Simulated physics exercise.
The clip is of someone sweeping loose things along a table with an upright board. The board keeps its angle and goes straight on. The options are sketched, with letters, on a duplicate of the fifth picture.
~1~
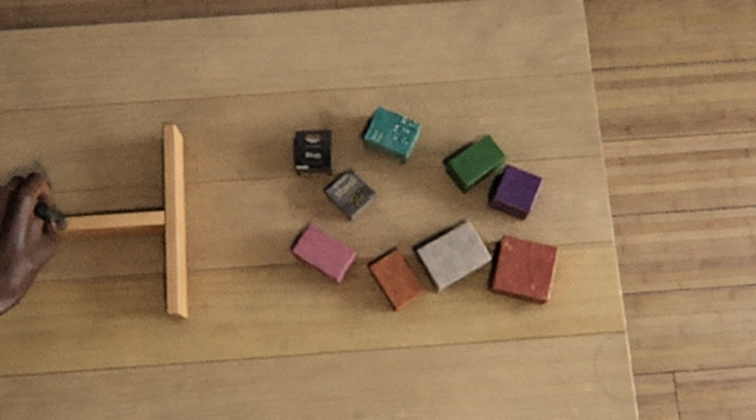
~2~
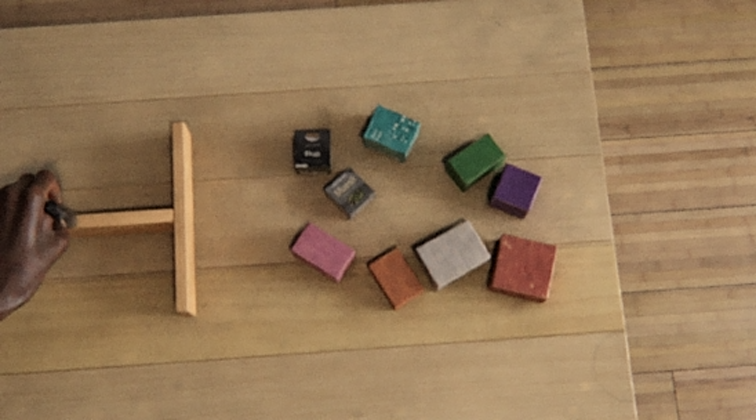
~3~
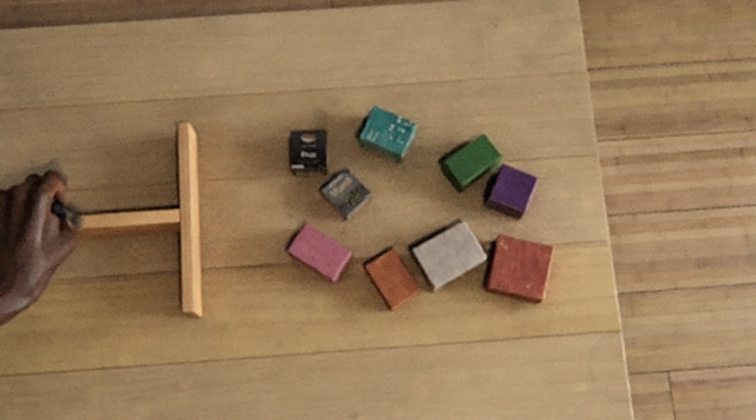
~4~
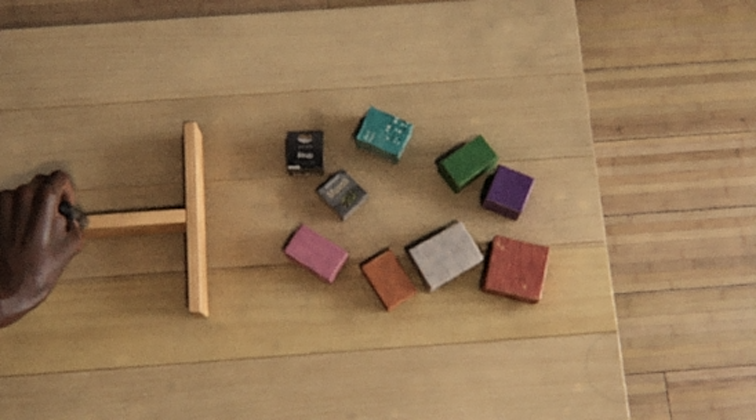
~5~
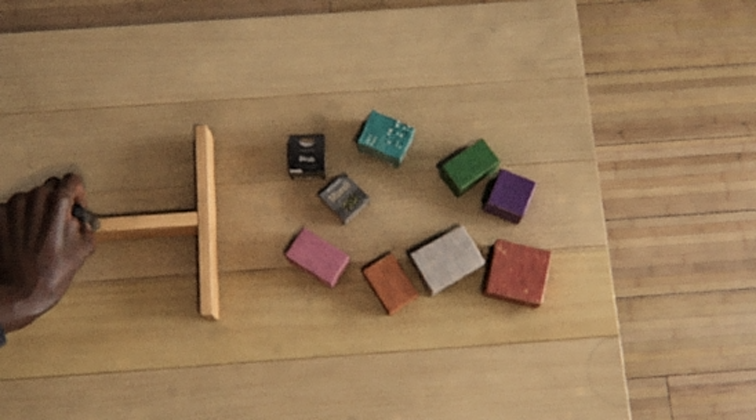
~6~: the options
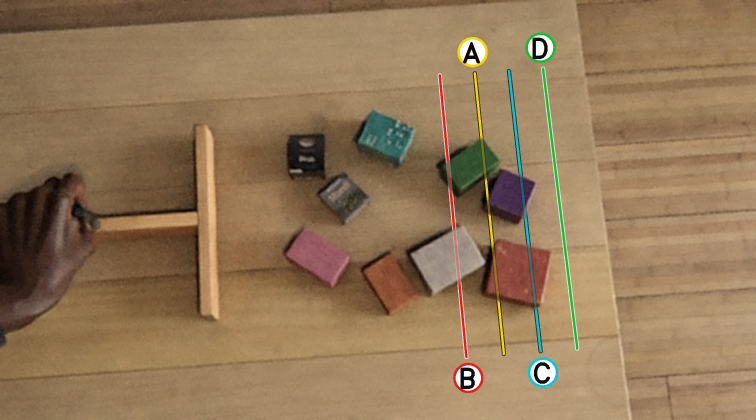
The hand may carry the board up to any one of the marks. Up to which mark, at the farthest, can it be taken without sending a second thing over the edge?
No farther than C.
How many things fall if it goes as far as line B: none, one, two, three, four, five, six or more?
In all, none.
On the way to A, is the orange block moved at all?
By then, yes.
On the copy, A at (489, 209); B at (453, 211); C at (524, 206); D at (560, 204).
On C. First, board (320, 210); orange block (408, 292); black packet (341, 155).
Then, board (435, 202); red block (564, 281); purple block (518, 196).
Finally, board (525, 196); red block (608, 303); white block (601, 253); none fallen.
By contrast, A is within the limit but short; B is within the limit but short; D drops three.
